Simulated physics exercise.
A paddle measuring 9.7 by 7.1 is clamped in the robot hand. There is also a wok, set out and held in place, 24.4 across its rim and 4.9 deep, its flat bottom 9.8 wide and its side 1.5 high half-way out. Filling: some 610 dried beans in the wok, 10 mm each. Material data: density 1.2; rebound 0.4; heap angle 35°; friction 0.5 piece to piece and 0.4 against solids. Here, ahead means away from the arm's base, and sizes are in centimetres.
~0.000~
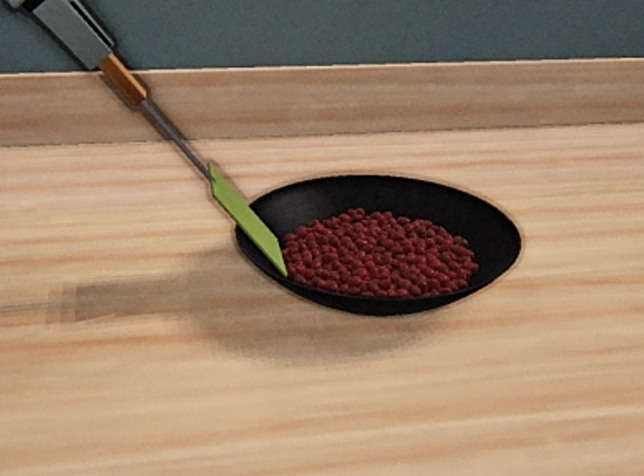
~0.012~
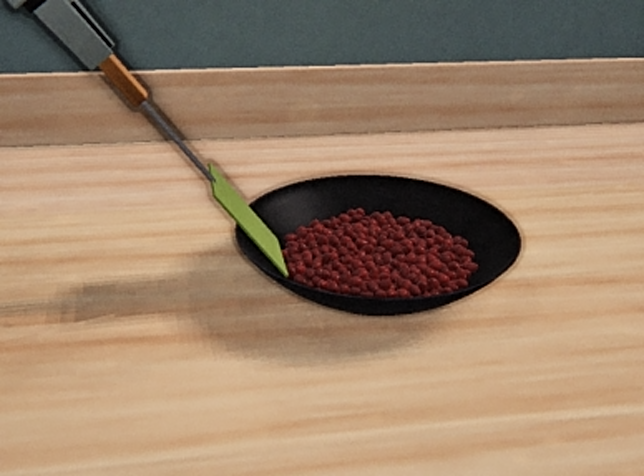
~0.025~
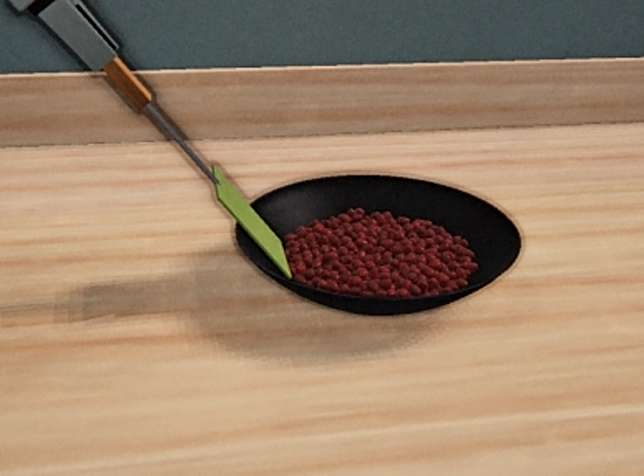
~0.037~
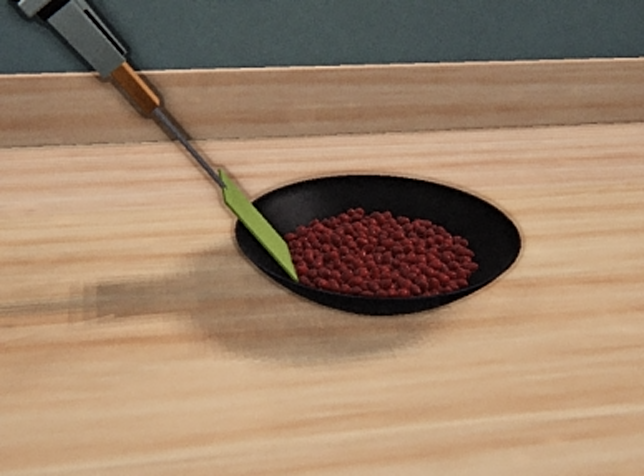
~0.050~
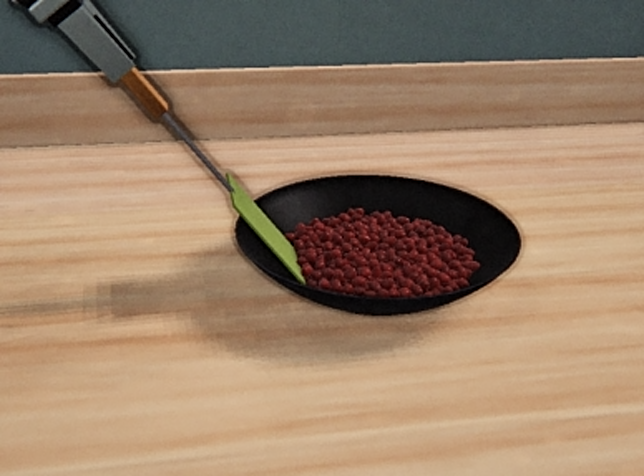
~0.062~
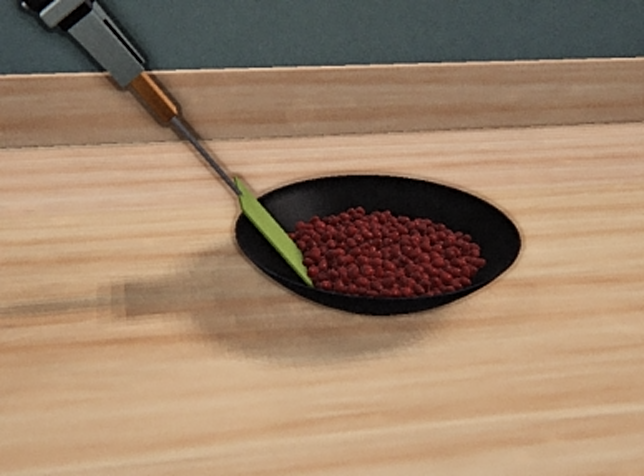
A black wok of dark red beans sat still on a wooden surface while a robot arm slowly moved a green paddle a short way right along its left side, barely shifting the beans.
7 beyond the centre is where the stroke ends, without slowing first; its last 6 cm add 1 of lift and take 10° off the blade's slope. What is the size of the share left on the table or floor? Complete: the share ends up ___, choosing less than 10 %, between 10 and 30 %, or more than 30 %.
The share ends up between 10 and 30 %.
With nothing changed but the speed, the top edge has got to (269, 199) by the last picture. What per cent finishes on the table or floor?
Expect about 40 per cent there.
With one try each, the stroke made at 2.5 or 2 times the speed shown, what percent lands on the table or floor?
Roughly 40 per cent on the first try and 35 per cent on the second.
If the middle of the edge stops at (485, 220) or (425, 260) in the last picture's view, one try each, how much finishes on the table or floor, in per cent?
I'd say roughly 40 per cent, then roughly 5 per cent.
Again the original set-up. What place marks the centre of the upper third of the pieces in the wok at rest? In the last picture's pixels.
Centre: Roughly (468, 227).
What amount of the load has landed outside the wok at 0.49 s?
My estimate is roughly 15 %.
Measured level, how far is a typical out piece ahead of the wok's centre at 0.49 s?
I'd put it at some 16 centimetres.
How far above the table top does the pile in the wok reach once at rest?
7.0 cm.
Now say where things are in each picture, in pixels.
The first frame shows the paddle top edge at (211, 178), sloping 53°; upper third of the load around (373, 253), from x 280 to 470, top at y 215; 609 in the wok.
The second frame shows the paddle top edge at (211, 179), sloping 53°; upper third of the load around (373, 252), from x 280 to 470, top at y 215.
The third frame shows the paddle top edge at (215, 181), sloping 53°; upper third of the load around (373, 252), from x 285 to 470, top at y 215.
The fourth frame shows the paddle top edge at (222, 185), sloping 53°; upper third of the load around (372, 251), from x 290 to 470, top at y 215.
The fifth frame shows the paddle top edge at (230, 189), sloping 53°; upper third of the load around (374, 251), from x 290 to 470, top at y 215.
The sixth frame shows the paddle top edge at (238, 192), sloping 53°; upper third of the load around (379, 248), from x 290 to 480, top at y 210; 609 in the wok.
After 0.15 s, sloping 53°, highest piece 6 above the table; 609 in the wok.
After 0.25 s, sloping 49°, highest piece 7 above the table; 599 in the wok, 10 on the blade or in flight.
After 0.49 s, sloping 43°, highest piece 7 above the table; 522 in the wok, 84 on the table or floor, 3 on the blade or in flight.
After 1.54 s, sloping 43°, highest piece 6 above the table; 520 in the wok, 89 on the table or floor.
In the end, 520 in the wok, 89 on the table or floor. That is 15 % on the table or floor.
